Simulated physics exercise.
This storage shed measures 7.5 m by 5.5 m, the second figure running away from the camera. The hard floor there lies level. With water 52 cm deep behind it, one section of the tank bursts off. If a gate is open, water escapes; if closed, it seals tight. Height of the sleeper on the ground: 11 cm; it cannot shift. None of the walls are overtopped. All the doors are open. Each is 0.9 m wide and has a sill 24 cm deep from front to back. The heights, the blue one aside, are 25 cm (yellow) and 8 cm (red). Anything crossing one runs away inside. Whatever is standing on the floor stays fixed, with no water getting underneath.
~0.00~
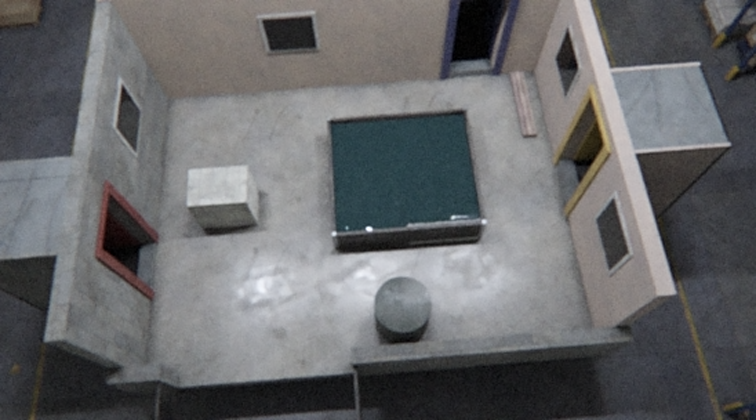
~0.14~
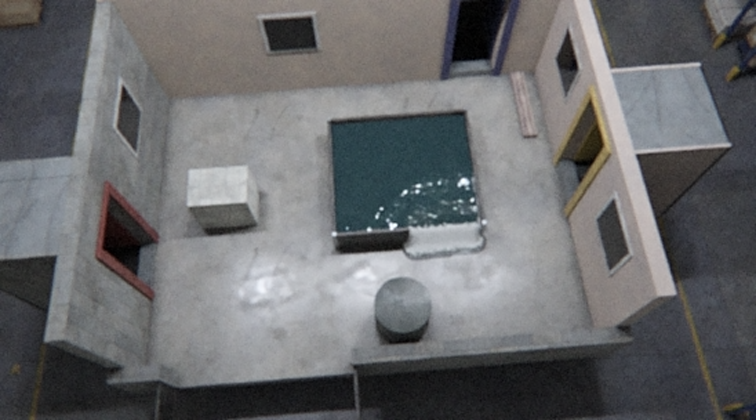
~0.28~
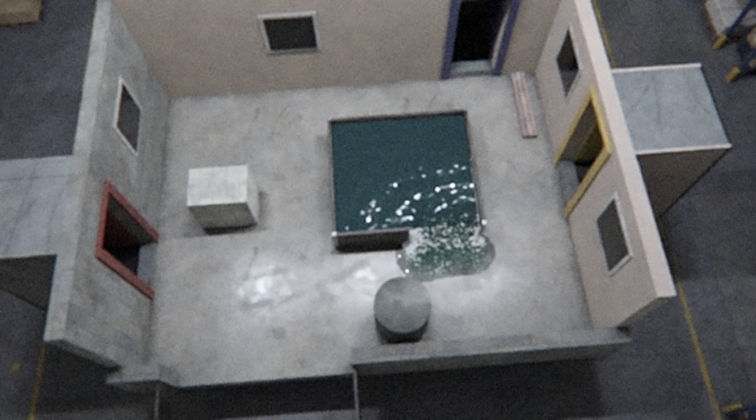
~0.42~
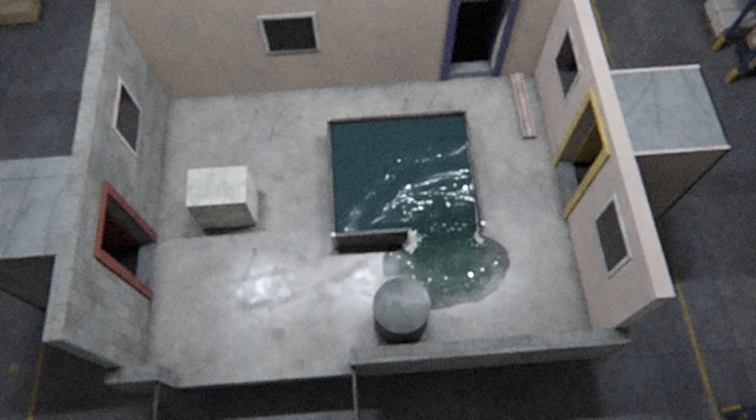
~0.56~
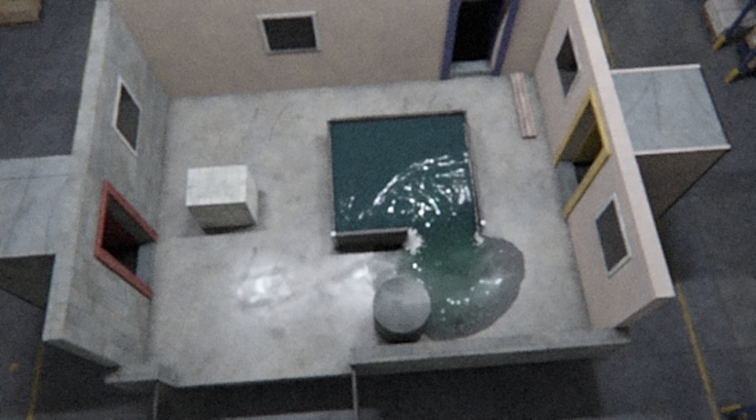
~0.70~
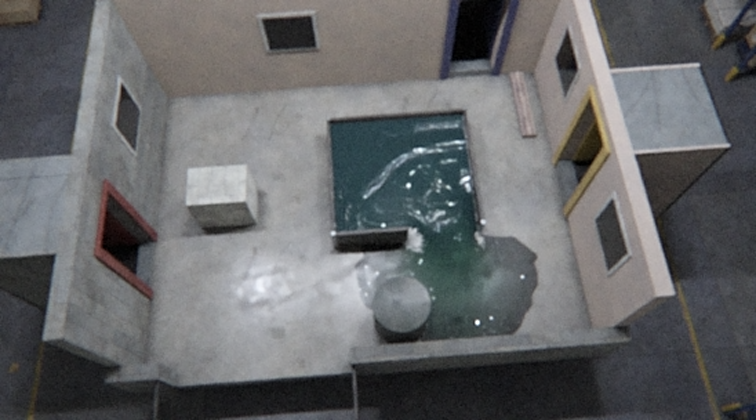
Dark green water sits still in a square tank inside a roofless room, then bursts through the right part of the tank's near side. It pours onto the pale floor, spreads toward the viewer and rightward around a grey round drum, and widens into a dark, uneven puddle while ripples streak the tank's surface.
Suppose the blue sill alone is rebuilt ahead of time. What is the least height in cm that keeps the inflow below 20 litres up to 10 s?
About 18 cm.
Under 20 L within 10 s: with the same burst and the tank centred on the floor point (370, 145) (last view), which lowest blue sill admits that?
Roughly 11.0 centimetres.
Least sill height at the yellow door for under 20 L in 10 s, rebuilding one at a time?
Door yellow, min height approx. 6.0 cm.
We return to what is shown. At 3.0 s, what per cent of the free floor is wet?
Wet share: Near 40 %.
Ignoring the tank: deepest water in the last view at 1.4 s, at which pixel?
Check close to (458, 338).
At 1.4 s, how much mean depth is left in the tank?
On average, around 40 cm.
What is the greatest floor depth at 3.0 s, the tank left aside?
About 38 cm at most.
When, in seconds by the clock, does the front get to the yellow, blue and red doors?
Yellow door 2.8 seconds, blue door 4.0 seconds, red door 4.0 seconds.
After 1.4 s water covers 15 % of the floor, deepest (37 cm) near (458, 338); it has not reached the blue door.
After 3.0 s water covers 40 % of the floor, deepest (38 cm) near (578, 339); it has not reached the blue door.
After 10.0 s water covers 95 % of the floor, deepest (18 cm) near (530, 75); 11 cm at the blue door, 13 litres in over its 19 cm sill.
At the blue door as built, the water arrived by 4.1 s and peaked near 22 cm at 5.4 s.
With a sill of 14.5 cm, 47 litres would have come in within the 10 s; with 19.5 cm, 11 litres. So under 20 litres takes about 18 cm.
